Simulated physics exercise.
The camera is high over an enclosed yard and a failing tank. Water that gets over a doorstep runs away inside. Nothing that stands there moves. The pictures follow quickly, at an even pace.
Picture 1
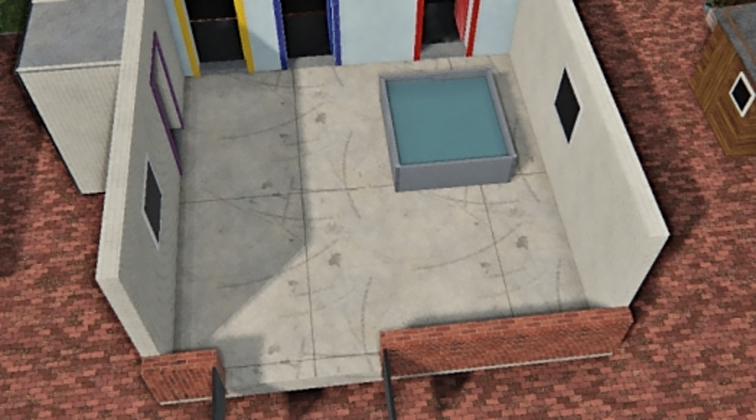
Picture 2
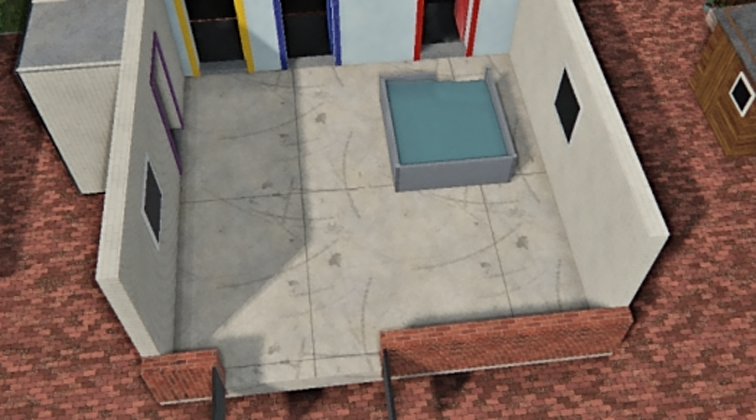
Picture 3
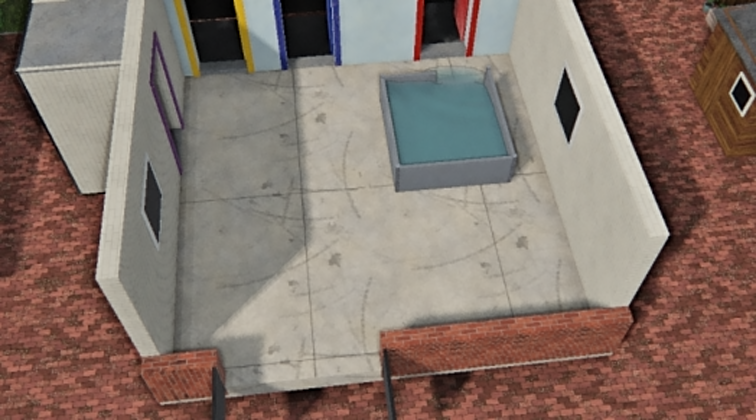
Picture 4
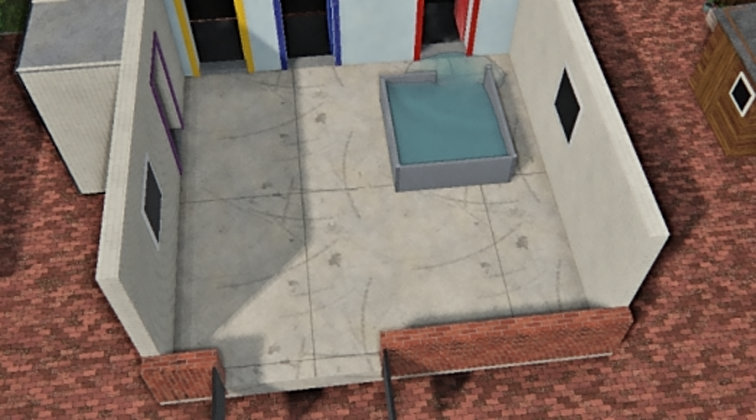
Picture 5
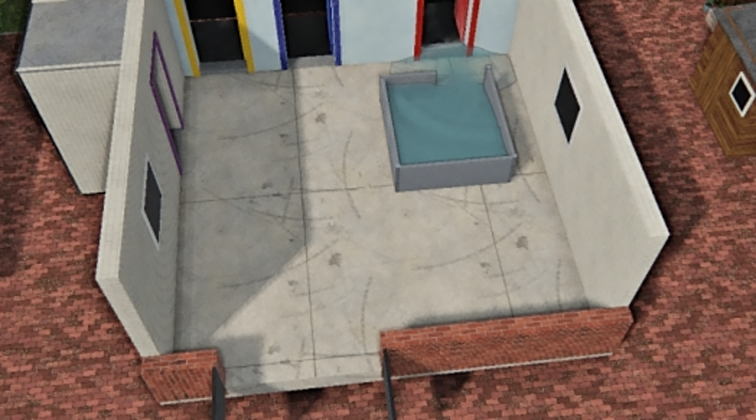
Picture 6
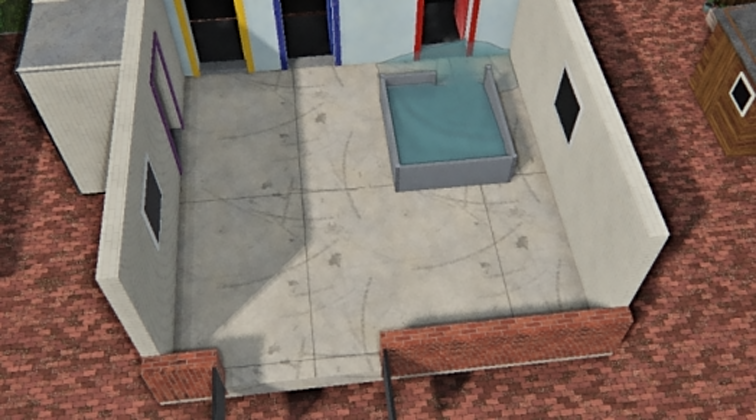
A gray tank opens at its far side and water spreads across the yard floor.
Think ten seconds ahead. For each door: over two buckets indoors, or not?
In the end: The yellow door stays under that; the blue door stays under that; the red door takes more than that; the purple door stays under that.
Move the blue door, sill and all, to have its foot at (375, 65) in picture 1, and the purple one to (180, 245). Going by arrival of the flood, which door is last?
It is the door marked purple.
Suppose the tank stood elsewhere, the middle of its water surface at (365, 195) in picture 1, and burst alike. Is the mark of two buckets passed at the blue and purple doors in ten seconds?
My reading: The blue door goes over; the purple door lets less in.
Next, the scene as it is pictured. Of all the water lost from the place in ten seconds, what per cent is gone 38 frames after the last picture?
About 90 per cent.
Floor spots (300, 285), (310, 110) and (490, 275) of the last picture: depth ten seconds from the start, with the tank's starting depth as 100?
In turn 10, 4 and 8 in a hundred.
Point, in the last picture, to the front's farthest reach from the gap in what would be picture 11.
Roughly at (311, 69).
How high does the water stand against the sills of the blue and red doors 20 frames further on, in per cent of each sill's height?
Roughly 60 per cent, then 150 per cent.
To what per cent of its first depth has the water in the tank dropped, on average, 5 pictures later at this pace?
I make it 74 per cent.
A moment on, water covers 10 % of the floor; the yellow door not reached, the blue door wet at the sill, nothing in, the red door over two buckets in, the purple door not reached.
Next, water covers 20 % of the floor; the yellow door not reached, the blue door wet at the sill, nothing in, the red door far over two buckets in, the purple door not reached.
Then, water covers 40 % of the floor; the yellow door wet at the sill, nothing in, the blue door wet at the sill, nothing in, the red door far over two buckets in, the purple door not reached.
Later, water covers 65 % of the floor; the yellow door wet at the sill, nothing in, the blue door wet at the sill, nothing in, the red door far over two buckets in, the purple door wet at the sill, nothing in.
In the end, water covers 90 % of the floor; the yellow door wet at the sill, nothing in, the blue door wet at the sill, nothing in, the red door far over two buckets in, the purple door wet at the sill, nothing in.
